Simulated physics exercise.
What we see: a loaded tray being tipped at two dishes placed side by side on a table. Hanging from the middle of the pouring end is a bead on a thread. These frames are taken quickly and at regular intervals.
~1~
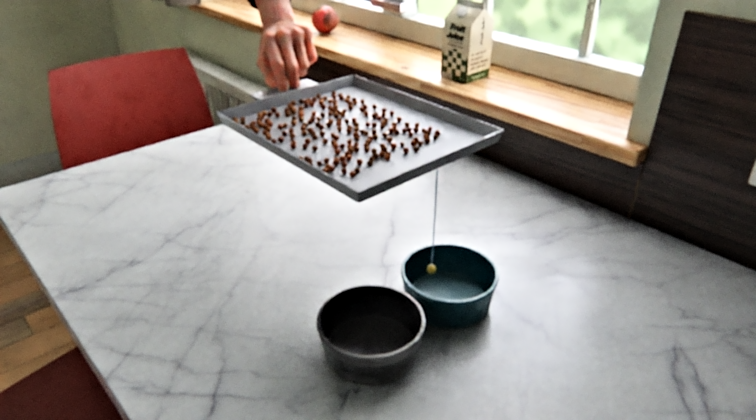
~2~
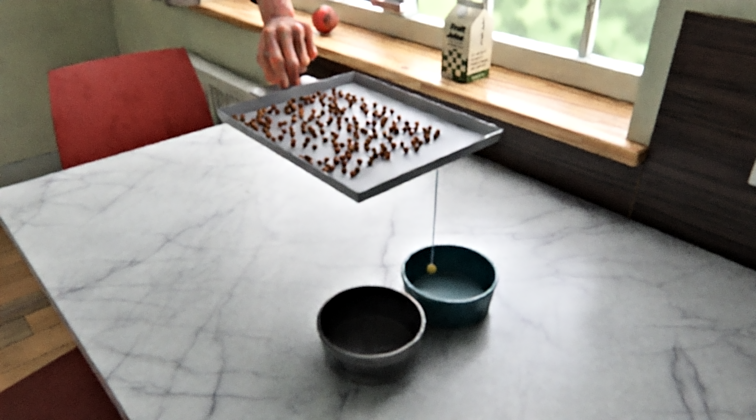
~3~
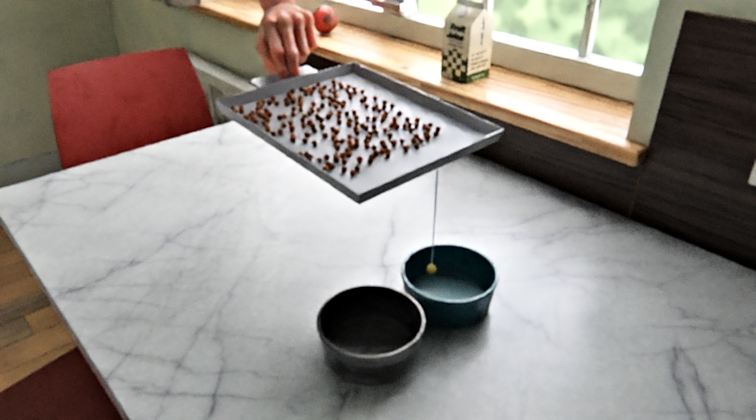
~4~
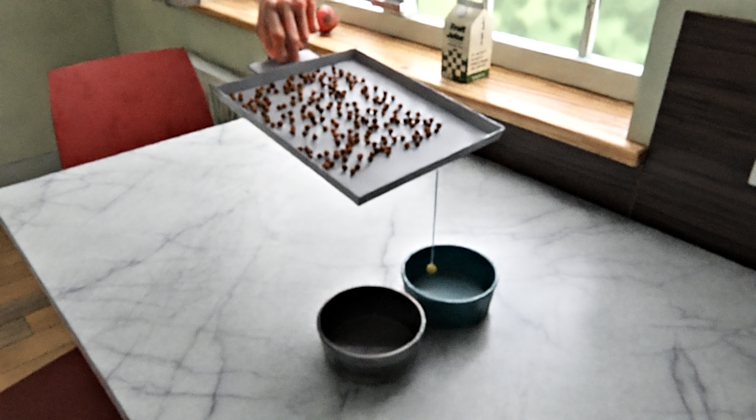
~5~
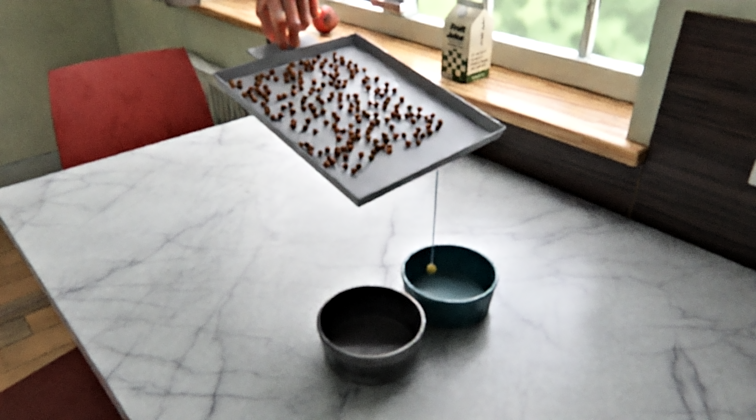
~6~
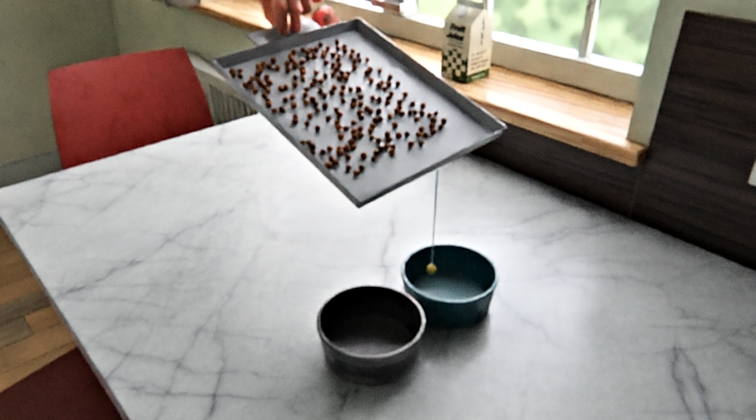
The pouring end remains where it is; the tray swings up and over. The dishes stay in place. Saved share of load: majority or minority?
Majority.
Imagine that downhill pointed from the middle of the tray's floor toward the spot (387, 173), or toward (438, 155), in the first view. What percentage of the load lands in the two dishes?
Lab note: Try 1 = 80 %, try 2 = 40 %.
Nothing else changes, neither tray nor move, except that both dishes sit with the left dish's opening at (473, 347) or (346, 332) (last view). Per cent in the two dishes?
The first try yields 10% and the second yields 60%.
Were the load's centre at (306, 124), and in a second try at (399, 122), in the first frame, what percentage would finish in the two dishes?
Close to 70 %, followed by close to 60 %.
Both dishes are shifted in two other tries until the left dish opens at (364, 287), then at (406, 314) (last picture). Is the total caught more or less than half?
Well, the minor share the first time and the bulk the second time.
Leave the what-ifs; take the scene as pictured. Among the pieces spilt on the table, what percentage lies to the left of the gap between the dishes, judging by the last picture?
Near 10 in a hundred.
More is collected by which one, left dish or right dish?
Fuller side: Left of the pair.
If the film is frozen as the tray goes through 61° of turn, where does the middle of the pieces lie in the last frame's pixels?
Its middle sits at about pixel (392, 186).
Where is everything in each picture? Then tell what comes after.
In the first frame, corners of the pouring end (358, 189) and (499, 129), level; middle of the load (340, 129), cereal balls; left dish (407, 359); right dish (485, 305); bead on its thread (431, 269).
In the second frame, corners of the pouring end (359, 190) and (499, 129), level; middle of the load (340, 127).
In the third frame, corners of the pouring end (359, 191) and (499, 129), tipped barely, lowest at the left corner; middle of the load (340, 122).
In the fourth frame, corners of the pouring end (359, 193) and (500, 128), tipped a little, lowest at the left corner; middle of the load (340, 114).
In the fifth frame, corners of the pouring end (360, 195) and (501, 127), tipped a little, lowest at the left corner; middle of the load (341, 107).
In the sixth frame, corners of the pouring end (360, 198) and (502, 126), tipped clearly, lowest at the left corner; middle of the load (343, 101), roughly a third on the move; left dish (407, 359); right dish (485, 305).
Just after the last frame, tray tipped steeply; the larger part on the tray; just a few in the left dish; just a few outside both; roughly a quarter in the air.
A moment on, tray tipped right over; roughly a quarter on the tray; about a tenth in the left dish; just a few in the right dish; roughly a quarter outside both; roughly a third in the air.
Further on, tray tipped past a quarter turn; roughly half in the left dish; about a tenth in the right dish; roughly a third outside both.
When it is over, tray tipped past a quarter turn; roughly half in the left dish; about a tenth in the right dish; roughly a third outside both.
